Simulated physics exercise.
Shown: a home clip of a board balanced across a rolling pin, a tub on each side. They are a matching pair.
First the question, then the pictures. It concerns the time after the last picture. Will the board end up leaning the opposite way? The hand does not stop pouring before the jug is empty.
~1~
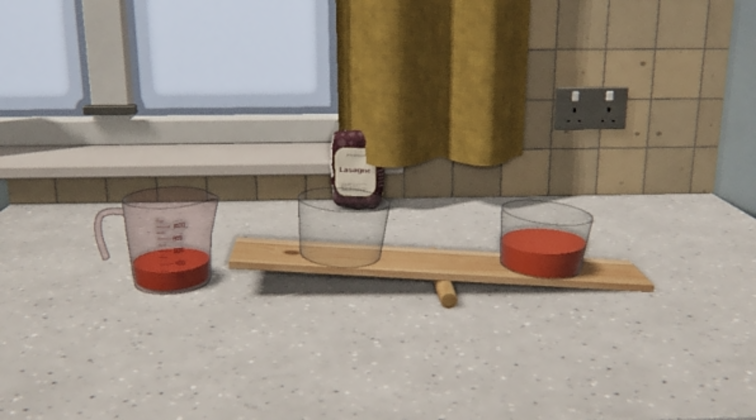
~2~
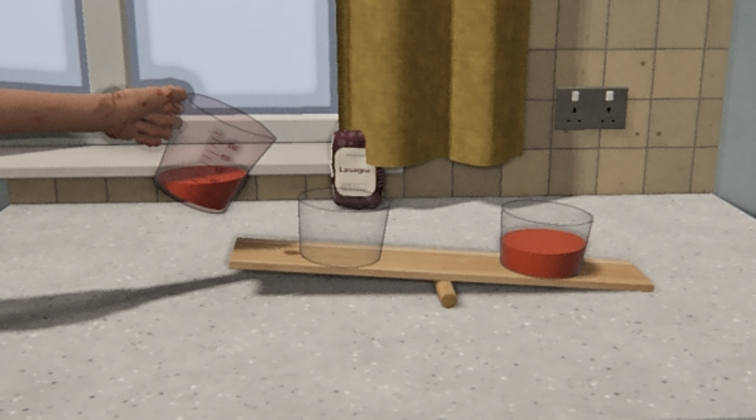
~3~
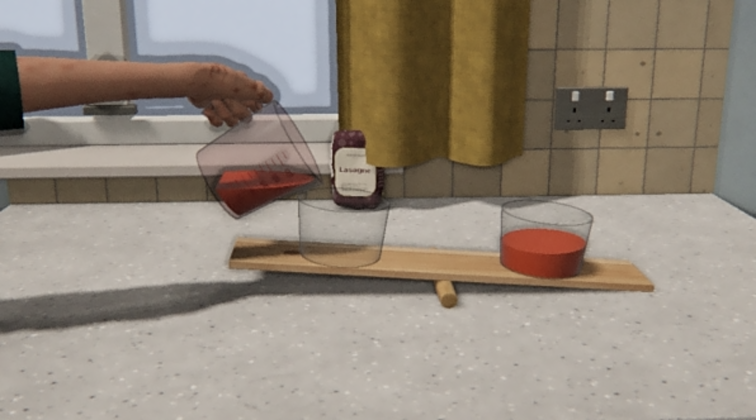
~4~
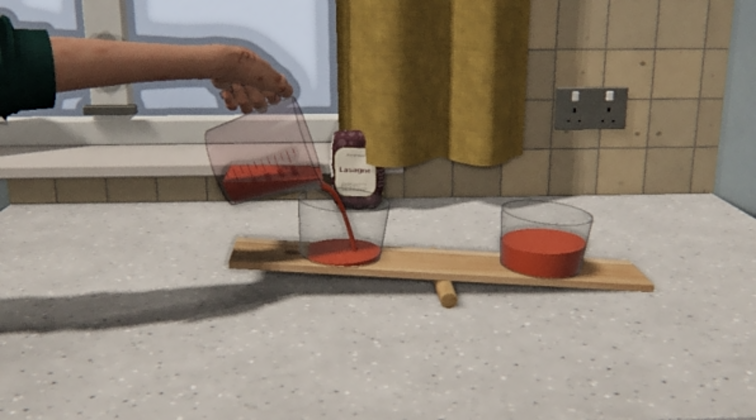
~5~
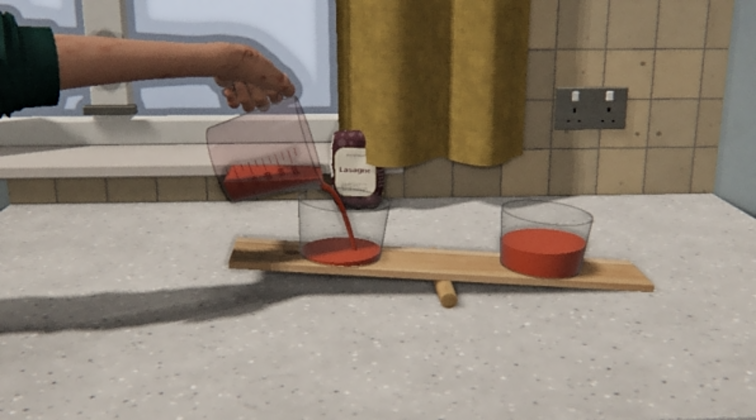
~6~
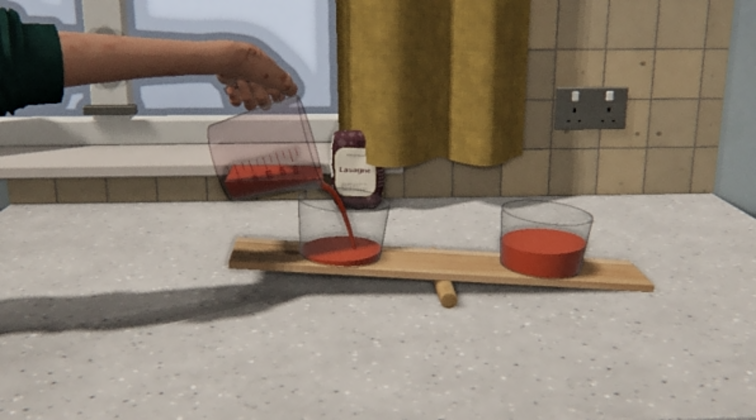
No.
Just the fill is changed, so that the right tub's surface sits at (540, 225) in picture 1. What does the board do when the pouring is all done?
My guess is that it sits tight.
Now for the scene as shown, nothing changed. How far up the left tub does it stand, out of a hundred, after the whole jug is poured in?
The level sits near 25 per cent of the height.
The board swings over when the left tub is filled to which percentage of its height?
I reckon close to 45 in a hundred.
Shortly, the left tub is about a quarter full; the board leans as before.
At the finish, the left tub is about a quarter full; the board leans as before.
